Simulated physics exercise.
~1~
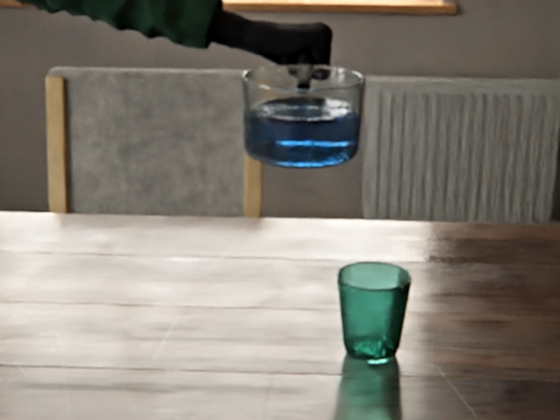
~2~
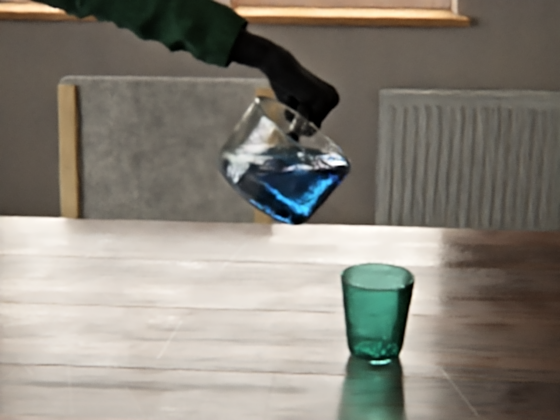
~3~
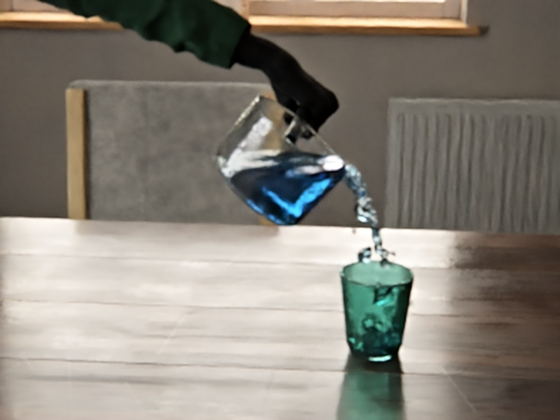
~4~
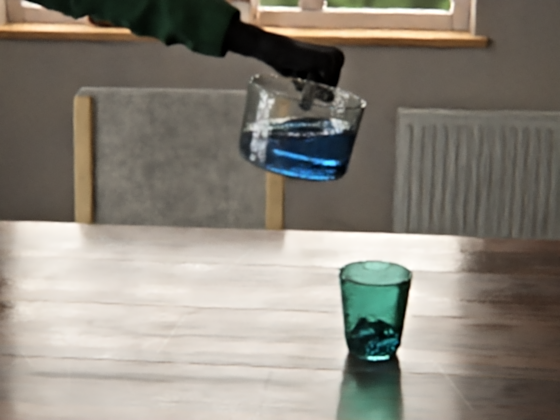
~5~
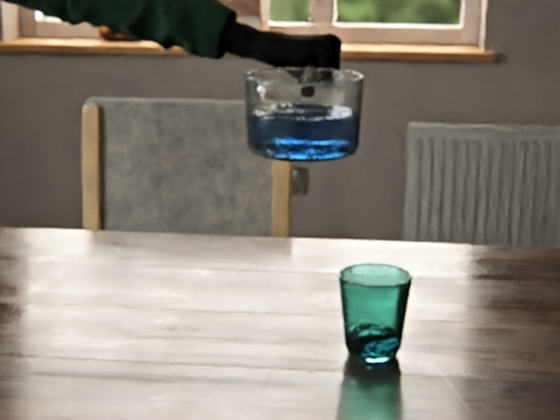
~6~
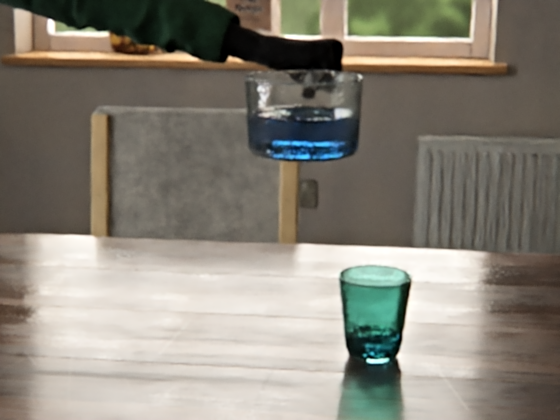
A person in a dark green sleeve and black glove holds a clear glass pot of blue liquid above a brown wooden table, viewed from the front and slightly above. An empty green tumbler stands on the table below and to the right, with a grey chair, a pale radiator and a window ledge behind. The hand tips the pot to the right, and a stream falls into the tumbler, splashing around its rim. The pot then swings back level as the view drifts slightly. At the end, a little liquid sits in the tumbler, while the pot, held still overhead, keeps much of its blue liquid.
